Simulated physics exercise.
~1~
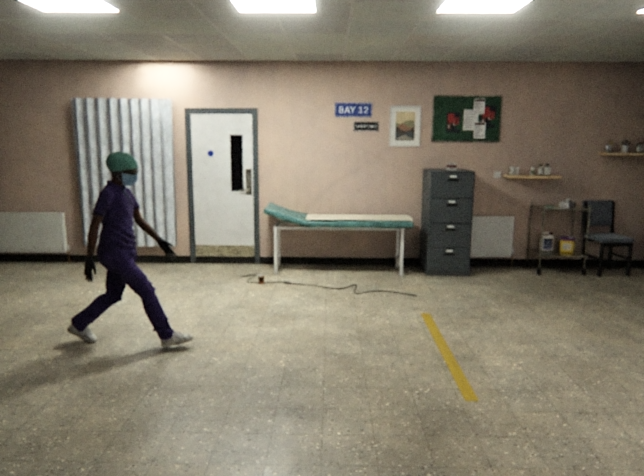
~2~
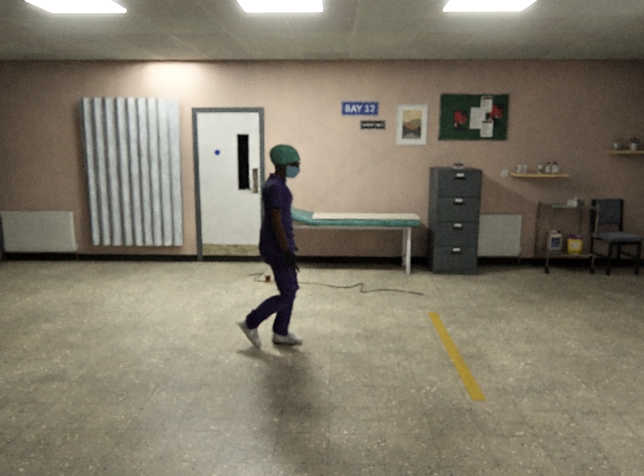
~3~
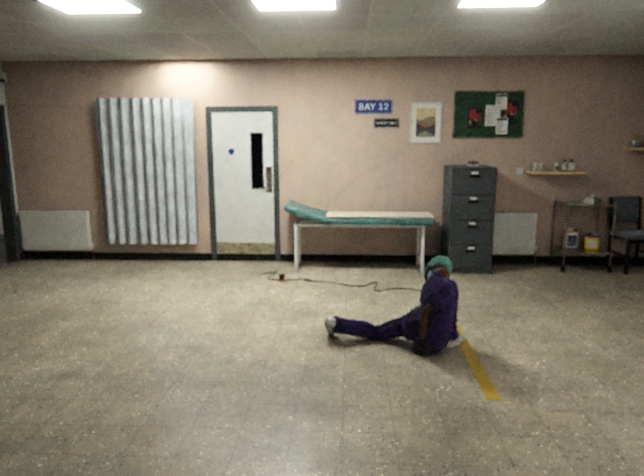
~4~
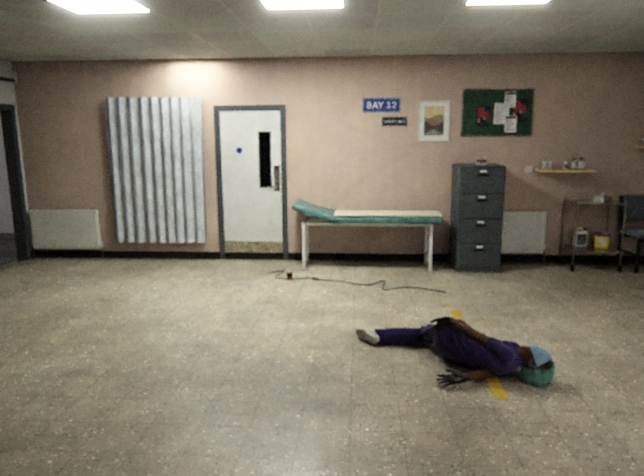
Person in purple scrubs and green cap walking right across a clinic room, dropping to sit, then lying with head past yellow tape.
